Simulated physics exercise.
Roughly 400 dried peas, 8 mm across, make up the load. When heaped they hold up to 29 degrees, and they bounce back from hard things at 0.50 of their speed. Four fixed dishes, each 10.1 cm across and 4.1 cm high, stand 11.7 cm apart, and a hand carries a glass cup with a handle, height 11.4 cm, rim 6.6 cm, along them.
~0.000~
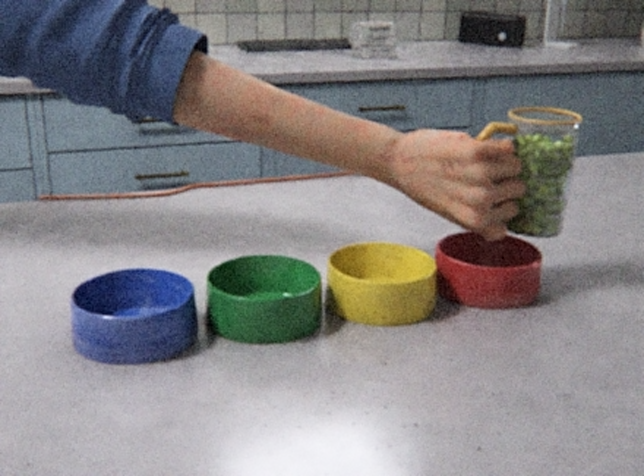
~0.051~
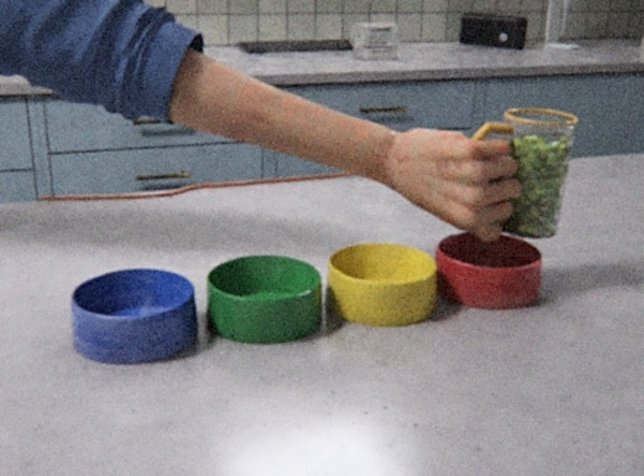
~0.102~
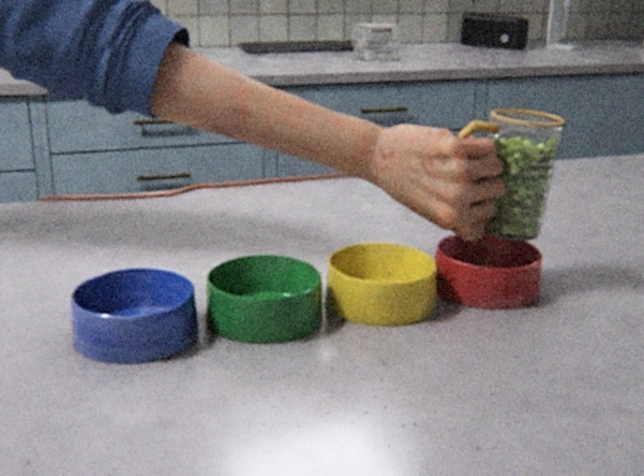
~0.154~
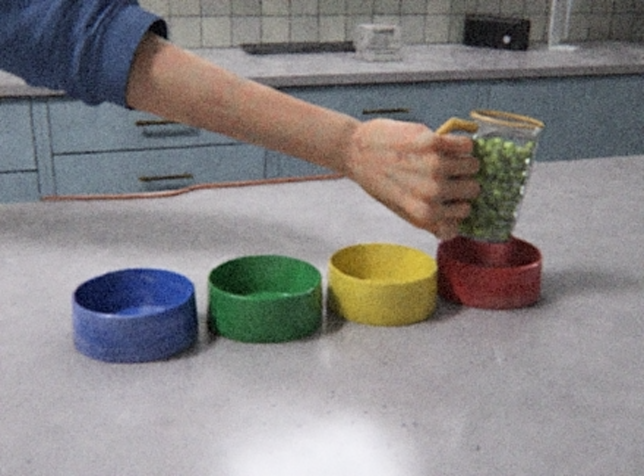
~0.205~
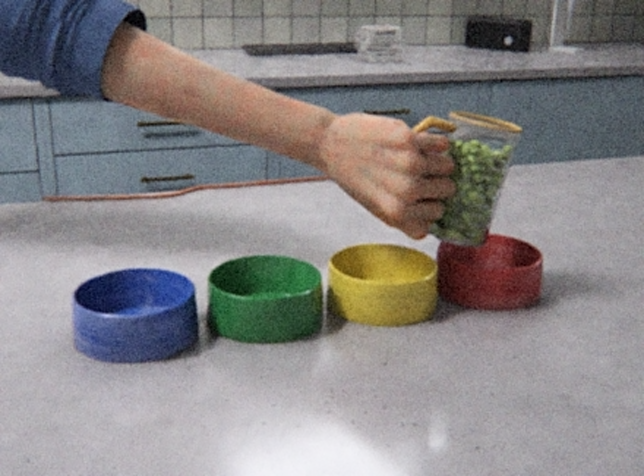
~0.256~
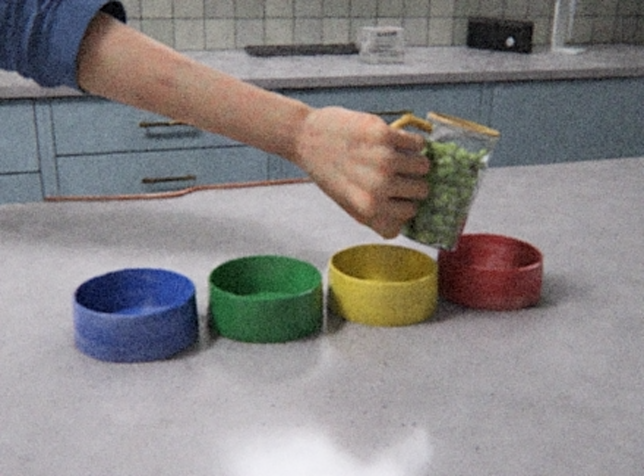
A hand held a glass cup of green peas by its handle above a row of red, yellow, green and blue dishes, then moved it left from near the red one while gradually tilting it.
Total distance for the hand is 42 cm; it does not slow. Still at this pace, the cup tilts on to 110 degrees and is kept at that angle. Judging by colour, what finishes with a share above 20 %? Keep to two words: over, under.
In the end red dish: Probably a fifth or fewer of the pieces land there. Blue dish: Probably more than a fifth of the pieces land there. Green dish: Probably a fifth or fewer of the pieces land there. Yellow dish: Probably a fifth or fewer of the pieces land there. Counter: Probably more than a fifth of the pieces land there.
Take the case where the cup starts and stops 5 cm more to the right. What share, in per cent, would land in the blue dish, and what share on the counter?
Shares - blue 0 / counter 0.
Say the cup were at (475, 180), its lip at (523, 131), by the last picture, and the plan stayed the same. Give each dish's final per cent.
Red 0; blue 40; green 10; yellow 0.
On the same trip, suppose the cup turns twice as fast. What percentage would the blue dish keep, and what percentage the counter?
In that case I'd put blue at 40 and the counter at 40.
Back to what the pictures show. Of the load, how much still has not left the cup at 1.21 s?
My estimate is about 100 per cent.
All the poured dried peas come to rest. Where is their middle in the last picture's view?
Approximately (185, 316) in the last picture.
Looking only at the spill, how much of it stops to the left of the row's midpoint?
100 percent.
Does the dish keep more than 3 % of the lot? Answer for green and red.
Well, green gets a tick and red gets a cross.
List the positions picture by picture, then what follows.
Cup at (538, 173), tilt 0 degrees, lip at (574, 114), moved 0.0 cm; middle of the pieces at (536, 180); red dish at (489, 250); yellow dish at (382, 262); green dish at (264, 276); blue dish at (133, 292), in the first frame.
Cup at (533, 174), tilt 1 degrees, lip at (569, 116), moved 0.6 cm; middle of the pieces at (531, 181), in the second frame.
Cup at (518, 175), tilt 3 degrees, lip at (556, 118), moved 2.3 cm; middle of the pieces at (516, 183), in the third frame.
Cup at (495, 177), tilt 7 degrees, lip at (536, 122), moved 5.0 cm; middle of the pieces at (492, 185), in the fourth frame.
Cup at (470, 180), tilt 11 degrees, lip at (515, 127), moved 7.8 cm; middle of the pieces at (467, 187), in the fifth frame.
Cup at (445, 182), tilt 15 degrees, lip at (493, 132), moved 10.5 cm; middle of the pieces at (441, 190); red dish at (490, 251); yellow dish at (383, 263); green dish at (266, 276); blue dish at (135, 291). The cup turns about 80 degrees a second and travels 54 cm a second, in the sixth frame.
After 0.83 s, tilt 60 degrees; cup holds 100 %.
After 1.21 s, tilt 90 degrees; cup holds 100 %.
After 1.68 s, tilt 110 degrees; cup holds 55 %, blue 20 %, green 5 %.
In the end, at 3.0 s, red 0 %, blue 45 %, green 15 %, yellow 0 %, counter 45 %.
